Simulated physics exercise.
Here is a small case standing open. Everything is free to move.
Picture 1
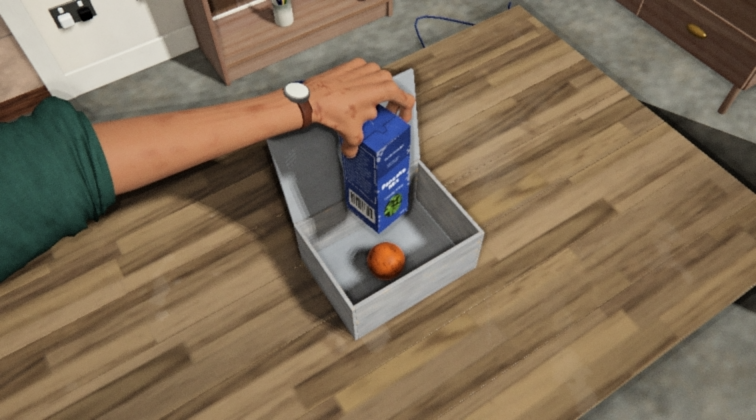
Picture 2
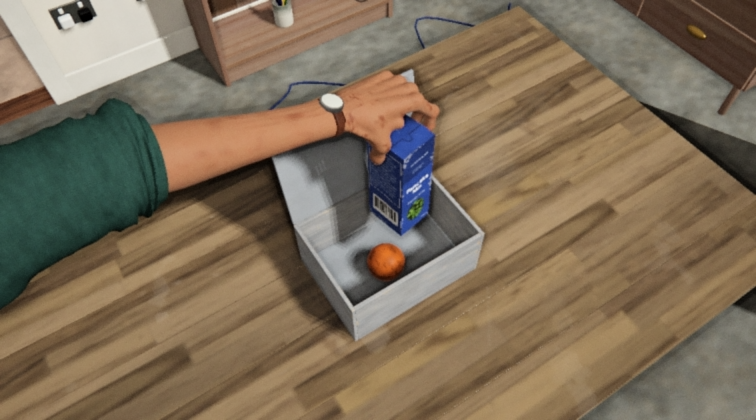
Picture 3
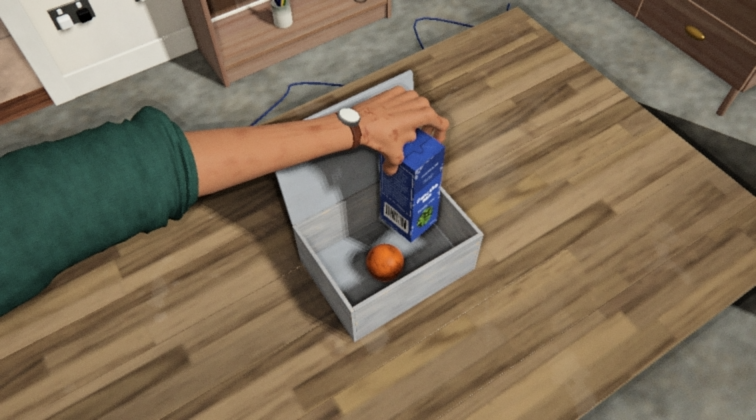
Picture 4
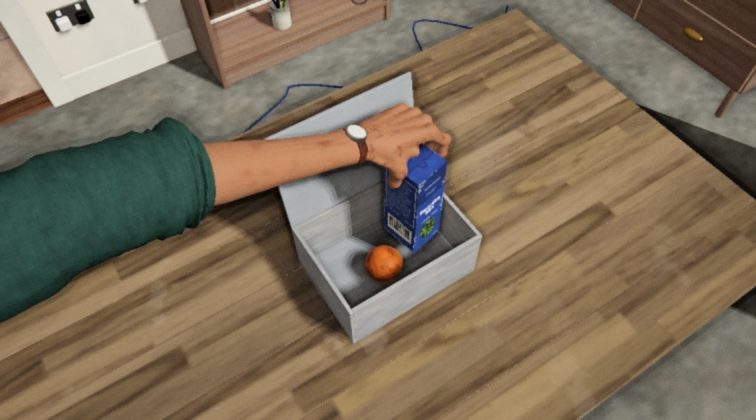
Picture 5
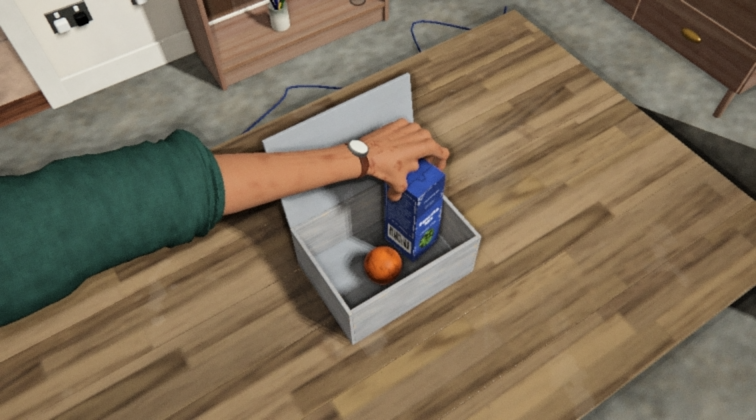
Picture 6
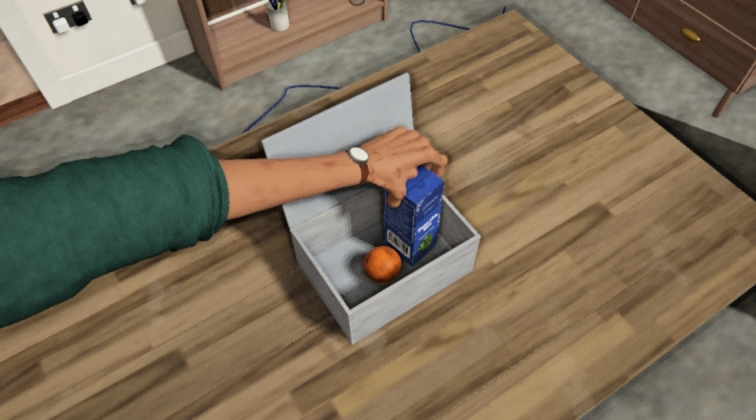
The video shows a hand lowering a blue carton into a small open case on a wooden table, shifting it slightly right as it descends beside an orange ball, which barely moves, while the hand stays on the carton's top.
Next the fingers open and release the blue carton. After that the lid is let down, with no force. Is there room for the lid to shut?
As it turns out, it stays ajar.
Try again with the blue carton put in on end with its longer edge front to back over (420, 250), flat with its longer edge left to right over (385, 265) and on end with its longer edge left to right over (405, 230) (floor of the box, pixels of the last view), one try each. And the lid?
In the first case it is held up; in the second case it closes; in the third case it stays ajar.
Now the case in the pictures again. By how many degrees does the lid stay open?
Some 30° above the rim.
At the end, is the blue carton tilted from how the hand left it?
It ends up tilted.
Then, 1.20 s on from there, lid starting down.
Then, 1.70 s on from there, lid 58° above the rim.
Then, 2.10 s on from there, lid 42° above the rim; blue carton turned 16° from how it was put near (429, 226).
Then, 3.40 s on from there, lid 32° above the rim; blue carton turned 32° from how it was put near (433, 231).
In the end, lid 32° above the rim; moved from the start, blue carton; orange ball unmoved. At the end, from the last picture's camera, blue carton near (433, 232).
